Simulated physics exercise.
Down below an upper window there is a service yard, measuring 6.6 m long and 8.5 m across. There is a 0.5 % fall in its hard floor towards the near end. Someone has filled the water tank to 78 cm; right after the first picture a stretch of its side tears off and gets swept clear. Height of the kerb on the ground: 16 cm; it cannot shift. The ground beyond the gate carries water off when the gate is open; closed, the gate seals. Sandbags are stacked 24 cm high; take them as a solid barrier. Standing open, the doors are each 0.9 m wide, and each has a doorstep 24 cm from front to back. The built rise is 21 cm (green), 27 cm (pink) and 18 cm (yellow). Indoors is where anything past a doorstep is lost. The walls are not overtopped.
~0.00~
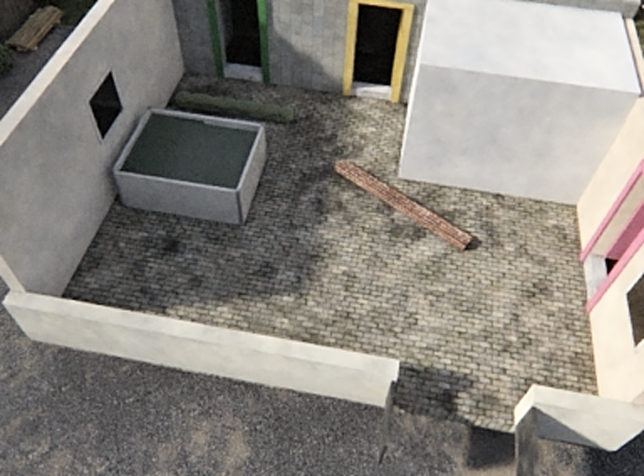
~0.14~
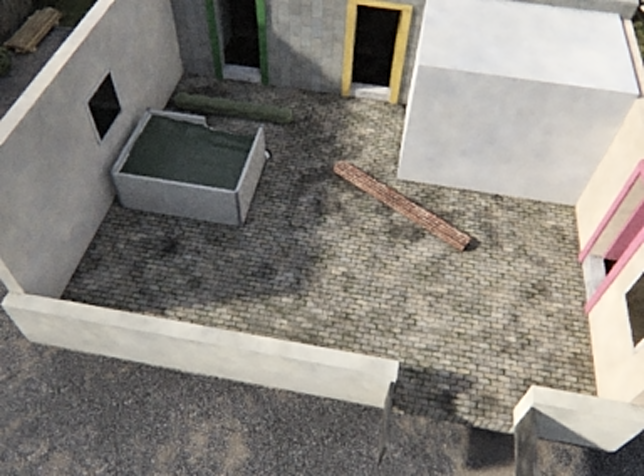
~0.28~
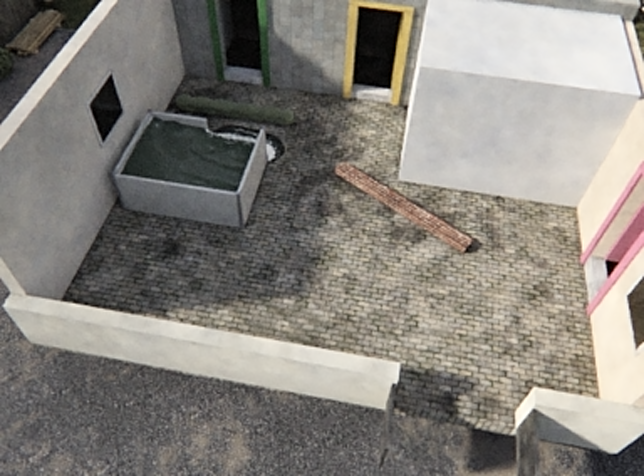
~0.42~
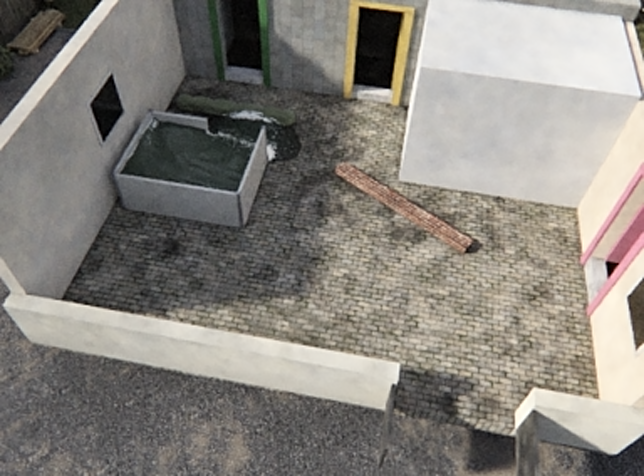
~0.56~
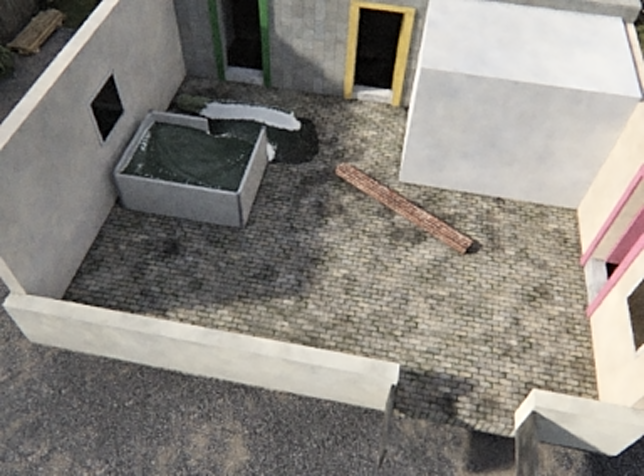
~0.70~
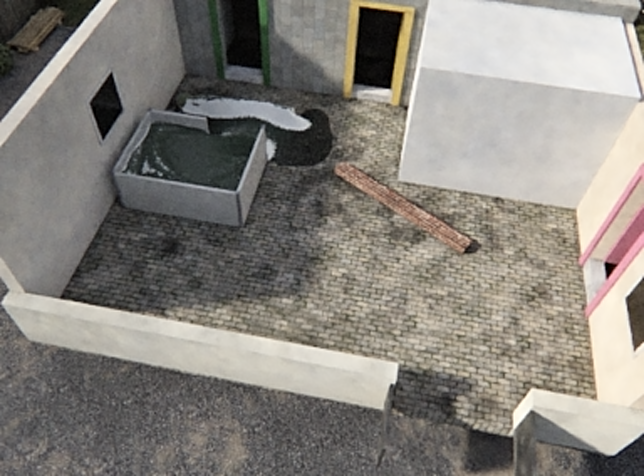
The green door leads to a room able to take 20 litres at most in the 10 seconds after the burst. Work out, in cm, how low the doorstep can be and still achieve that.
It can be no lower than about 13 cm.
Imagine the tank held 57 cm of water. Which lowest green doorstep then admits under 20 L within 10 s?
The step needs to be some 7.5 cm.
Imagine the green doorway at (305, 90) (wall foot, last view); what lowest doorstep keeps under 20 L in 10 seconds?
Around 15 cm would do it.
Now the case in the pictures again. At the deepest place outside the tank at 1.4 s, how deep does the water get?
Up to some 50 cm.
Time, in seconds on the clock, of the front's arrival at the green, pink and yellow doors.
Green 1.2 s / pink 5.0 s / yellow 1.2 s.
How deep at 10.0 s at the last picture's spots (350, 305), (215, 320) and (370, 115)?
I'd read roughly 2, 8 and 11 cm there.
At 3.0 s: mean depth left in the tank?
Mean depth: Approx. 31 cm.
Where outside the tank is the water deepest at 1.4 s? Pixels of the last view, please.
Near (255, 125).
After 1.4 s water covers 20 % of the floor, deepest (50 cm) near (255, 125); 14 cm at the green door, 0 litres in over its 21 cm doorstep.
After 3.0 s water covers 30 % of the floor, deepest (32 cm) near (255, 125); 9 cm at the green door, 0 litres in over its 21 cm doorstep.
After 10.0 s water covers 90 % of the floor, deepest (16 cm) near (246, 106); 14 cm at the green door, 0 litres in over its 21 cm doorstep.
At the green door as built, the water arrived by 1.3 s and peaked near 20 cm at 1.6 s.
Run again over the same 10 s with other heights there, 31 litres in over 12 cm, 5 litres over 16.5 cm. The limit of 20 litres is kept from about 13 cm up.
